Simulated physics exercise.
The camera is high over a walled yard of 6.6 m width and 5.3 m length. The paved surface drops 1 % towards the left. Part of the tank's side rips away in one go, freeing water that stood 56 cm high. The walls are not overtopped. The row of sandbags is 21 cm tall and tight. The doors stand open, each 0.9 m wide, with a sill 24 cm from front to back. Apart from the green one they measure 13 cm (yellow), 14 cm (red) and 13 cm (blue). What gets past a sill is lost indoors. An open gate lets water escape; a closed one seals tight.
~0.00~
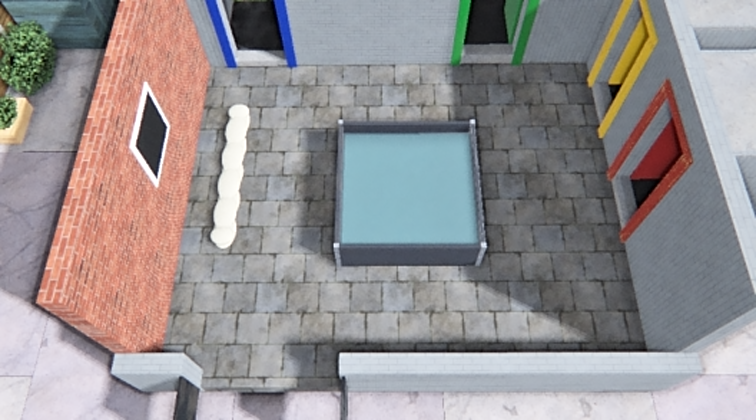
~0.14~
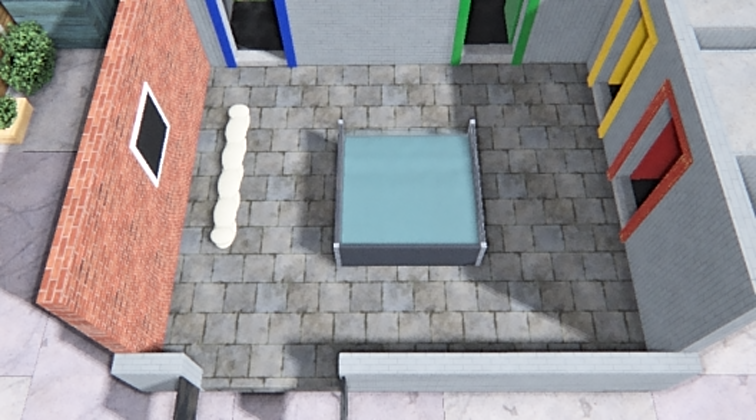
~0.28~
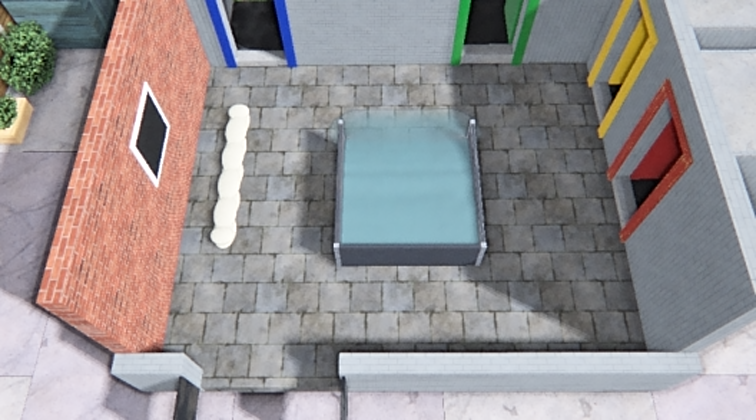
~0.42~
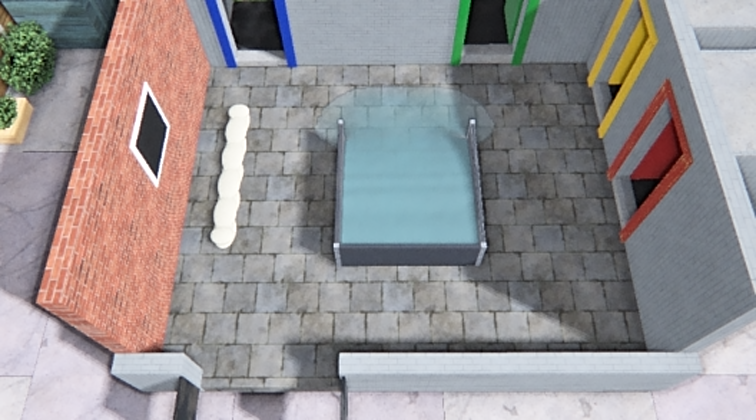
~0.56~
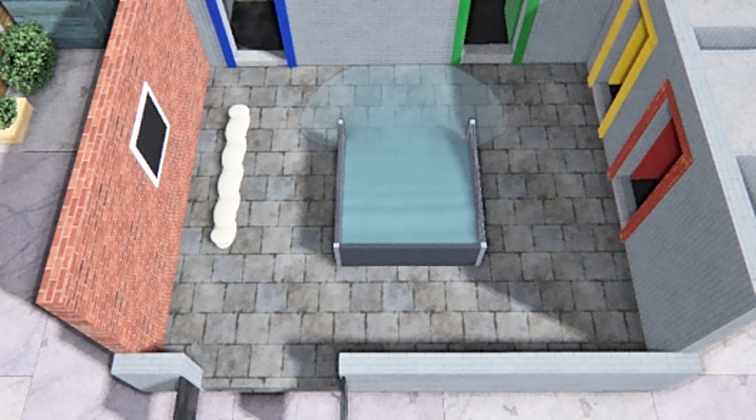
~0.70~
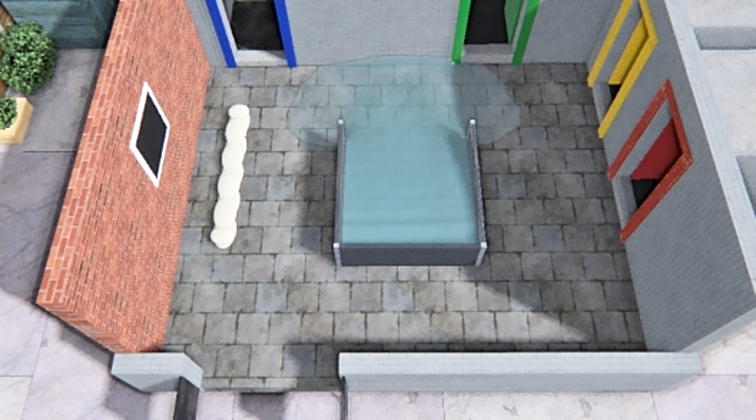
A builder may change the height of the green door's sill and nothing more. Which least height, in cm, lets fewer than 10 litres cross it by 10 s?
It would have to be roughly 20 cm high.
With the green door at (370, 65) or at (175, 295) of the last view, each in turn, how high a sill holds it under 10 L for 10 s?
About 33 and 5.5 cm.
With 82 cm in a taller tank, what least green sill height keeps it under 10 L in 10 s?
Then roughly 31 cm.
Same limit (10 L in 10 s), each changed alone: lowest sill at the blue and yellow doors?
About 16 cm at blue and 18 cm at yellow.
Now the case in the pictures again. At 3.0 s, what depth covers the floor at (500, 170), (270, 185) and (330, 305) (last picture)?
Roughly 0, 0 and 0 cm, in turn.
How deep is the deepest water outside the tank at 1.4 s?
About 39 cm.
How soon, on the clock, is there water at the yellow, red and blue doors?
Arrival: Yellow 2.0 s, red 2.8 s, blue 1.3 s.
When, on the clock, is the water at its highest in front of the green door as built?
At about 1.8 s.
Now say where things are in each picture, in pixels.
In the first frame, the tank at (408, 184) is whole and still, 56 cm deep; the green door at (495, 21) is dry.
In the second frame, the gap is on the far side, the front 0.2 m out at a hidden place; the back of the tank holds 56 cm.
In the third frame, the front is at (353, 115), 0.7 m from the gap on the far side; 1.3 m2 of floor is wet, 56 cm left at the back.
In the fourth frame, the gap is on the far side, the front 1.1 m out at (364, 92); the back of the tank holds 56 cm.
In the fifth frame, the gap is on the far side, the front 1.7 m out at (378, 65); the back of the tank holds 54 cm.
In the sixth frame, the front is at (327, 65), 1.8 m from the gap on the far side; 5.0 m2 of floor is wet, 48 cm left at the back; the green door at (495, 21), 2.3 m from the gap, is still 0.2 m from the nearest water.
After 1.4 s water covers 20 % of the floor, deepest (39 cm) near (395, 75); 22 cm at the green door, 0 litres in over its 22 cm sill.
After 3.0 s water covers 40 % of the floor, deepest (34 cm) near (208, 85); 17 cm at the green door, 4 litres in over its 22 cm sill.
After 10.0 s water covers 95 % of the floor, deepest (13 cm) near (173, 293); 3 cm at the green door, 4 litres in over its 22 cm sill.
At the green door as built, the water arrived by 0.8 s and peaked near 24 cm at 1.8 s.
Run again over the same 10 s with other heights there, 26 litres in over 16.5 cm, 5 litres over 22 cm. The limit of 10 litres is kept from about 20 cm up.
